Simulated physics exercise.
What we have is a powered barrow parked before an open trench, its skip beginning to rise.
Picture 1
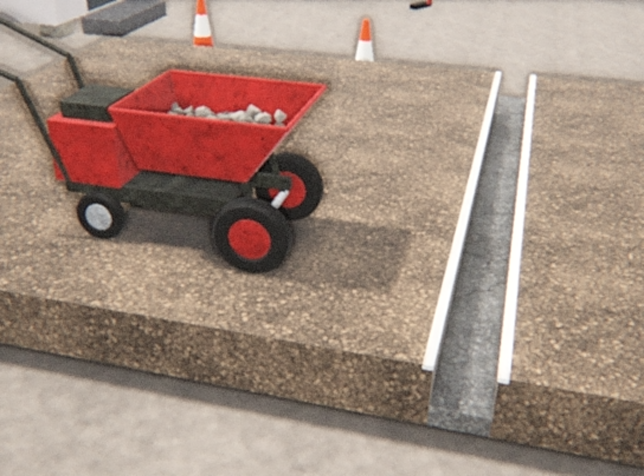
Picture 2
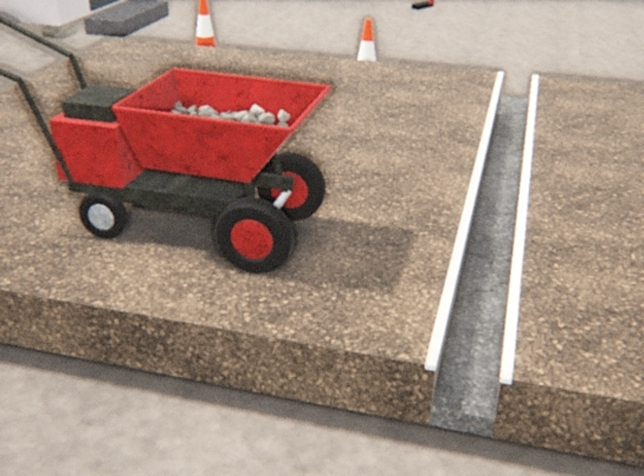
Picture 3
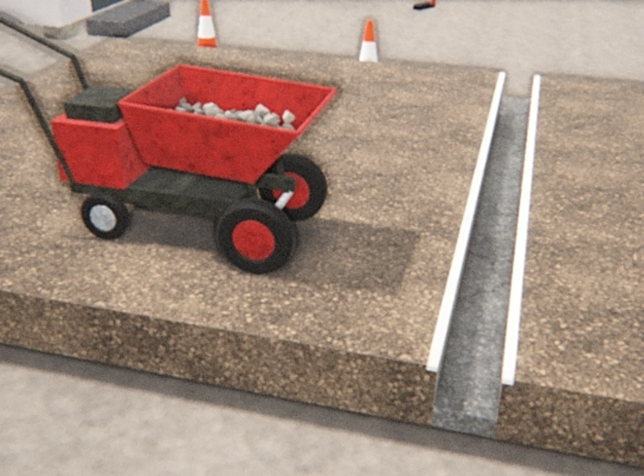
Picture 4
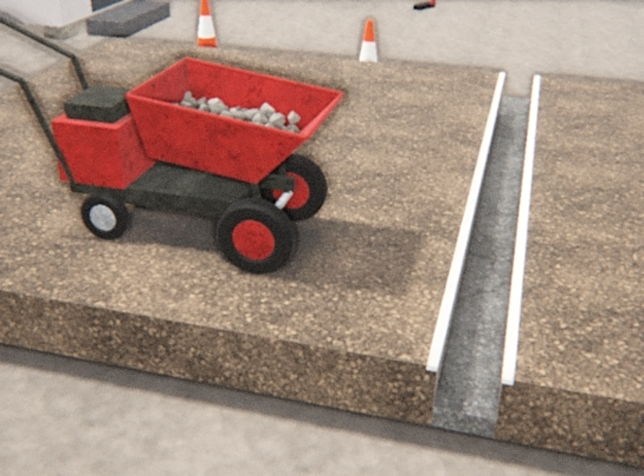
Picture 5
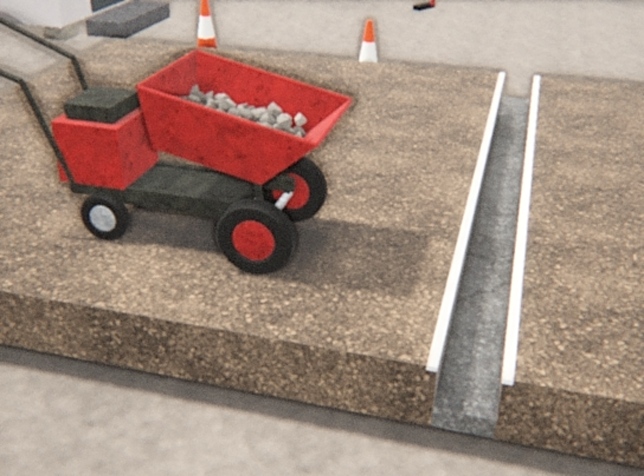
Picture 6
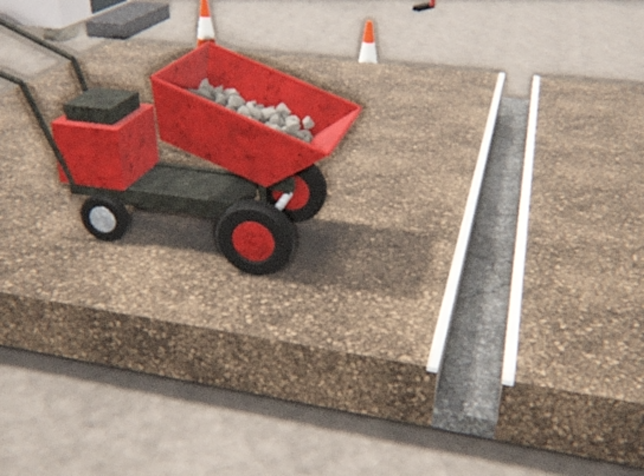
We see a red powered barrow loaded with broken grey stones, standing still to the left of a narrow, white-edged trench, as its skip gradually tilts forward to the right, the rear rising and the front lip lowering.
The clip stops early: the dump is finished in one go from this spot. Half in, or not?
Between the edges lies under half of the load.
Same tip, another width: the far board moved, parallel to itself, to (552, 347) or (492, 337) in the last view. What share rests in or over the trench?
The first gives 30 %, the second 30 %.
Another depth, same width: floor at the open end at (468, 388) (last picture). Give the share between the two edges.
Near 30 %.
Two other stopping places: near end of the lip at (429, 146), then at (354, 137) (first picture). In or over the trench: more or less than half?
First below a half, then more than half.
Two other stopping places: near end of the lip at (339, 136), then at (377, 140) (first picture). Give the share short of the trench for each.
About 10 and 0 per cent.
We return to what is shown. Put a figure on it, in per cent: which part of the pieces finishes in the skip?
Roughly 25 in a hundred.
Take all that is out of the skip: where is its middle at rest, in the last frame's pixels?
Close to (442, 261).
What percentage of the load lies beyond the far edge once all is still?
Some 0 per cent.
Shortly afterwards, skip tipped steeply; the whole lot in the skip.
Next, skip tipped right over; near two thirds in the skip; near a third short of the trench.
Some moments later, skip tipped right over; near a quarter in the skip; near half short of the trench; near a quarter in or heaped over the trench.
In the end, skip tipped right over; near a quarter in the skip; near half short of the trench; near a third in or heaped over the trench; none at all beyond it.
